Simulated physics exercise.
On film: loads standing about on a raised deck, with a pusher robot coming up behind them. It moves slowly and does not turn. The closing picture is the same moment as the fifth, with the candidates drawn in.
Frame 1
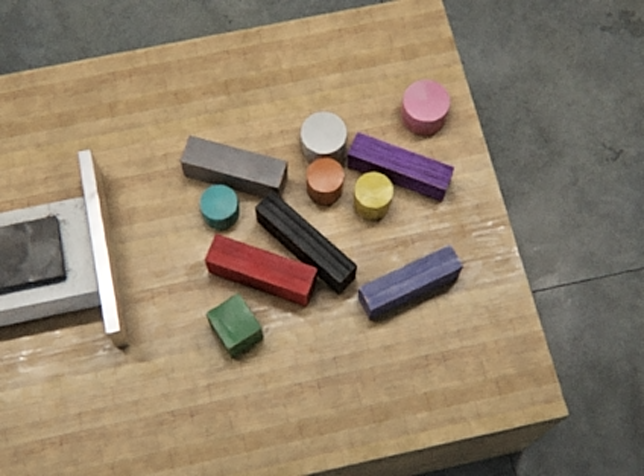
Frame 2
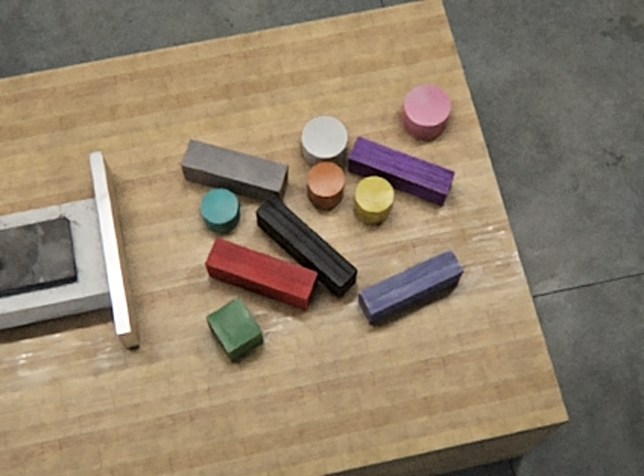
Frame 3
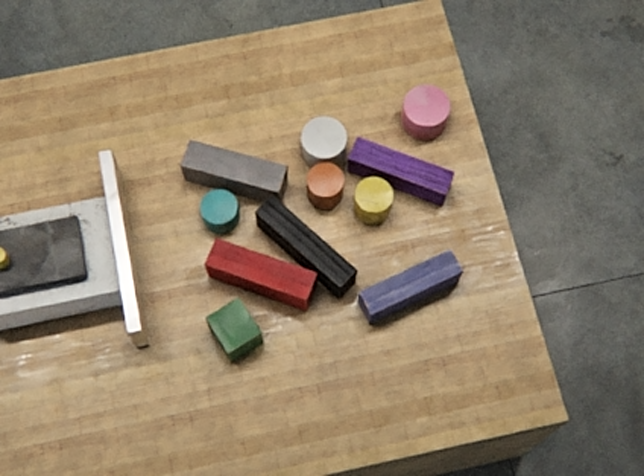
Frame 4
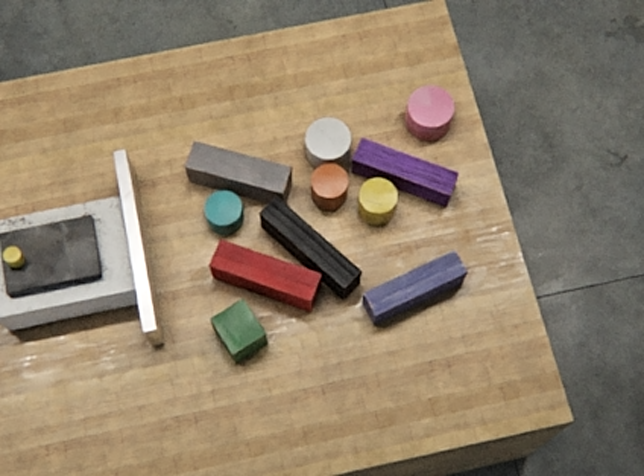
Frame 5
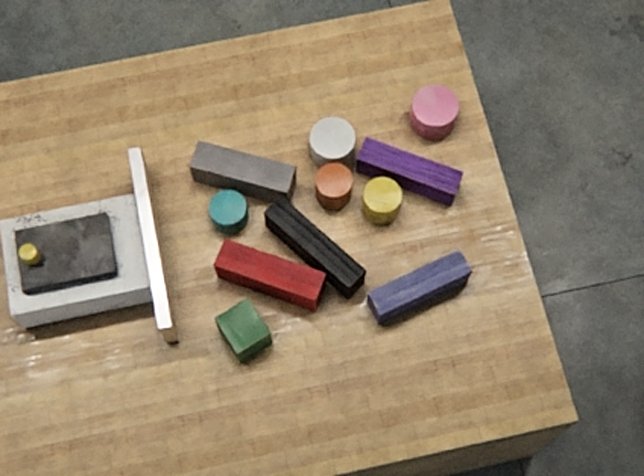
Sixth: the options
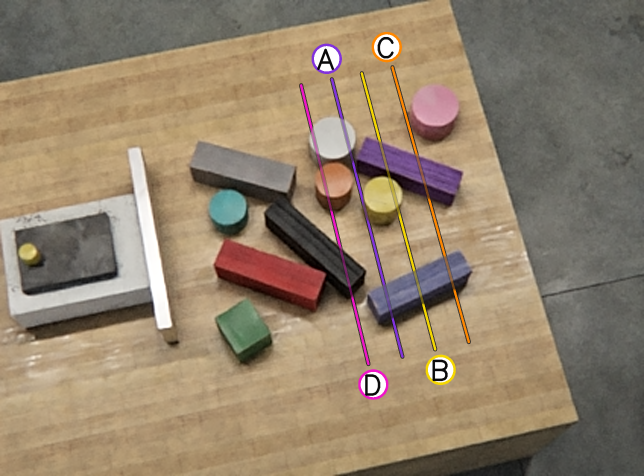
A pusher robot slides slowly right across the wooden deck toward several still, colourful blocks.
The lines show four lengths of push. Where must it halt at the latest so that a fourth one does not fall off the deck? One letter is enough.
Up to line C.
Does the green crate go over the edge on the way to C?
No.
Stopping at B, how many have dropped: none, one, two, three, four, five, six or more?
In all, none.
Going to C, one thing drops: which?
The pink canister.
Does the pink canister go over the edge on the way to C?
Yes.
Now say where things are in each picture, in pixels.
In the first picture, robot (21, 254); black stick (306, 243); purple stick (400, 167).
In the second picture, robot (32, 255); blue bar (410, 287).
In the third picture, robot (43, 254); grey bar (235, 173).
In the fourth picture, robot (58, 253); red stick (266, 276).
In the fifth picture, robot (73, 251); white canister (332, 145); green crate (244, 330); turquoise canister (229, 212).
On the marked copy, A at (365, 211); B at (397, 204); C at (429, 198); D at (333, 218).
Following C. Soon after the start, robot (177, 229); yellow canister (398, 208); green crate (285, 335).
Later, robot (279, 208); purple stick (433, 154); blue bar (461, 282).
In the end, robot (355, 193); pink canister over the edge; yellow canister (509, 206); one fallen.
As for the rest, A is within the limit but short; B is within the limit but short; D is within the limit but short.
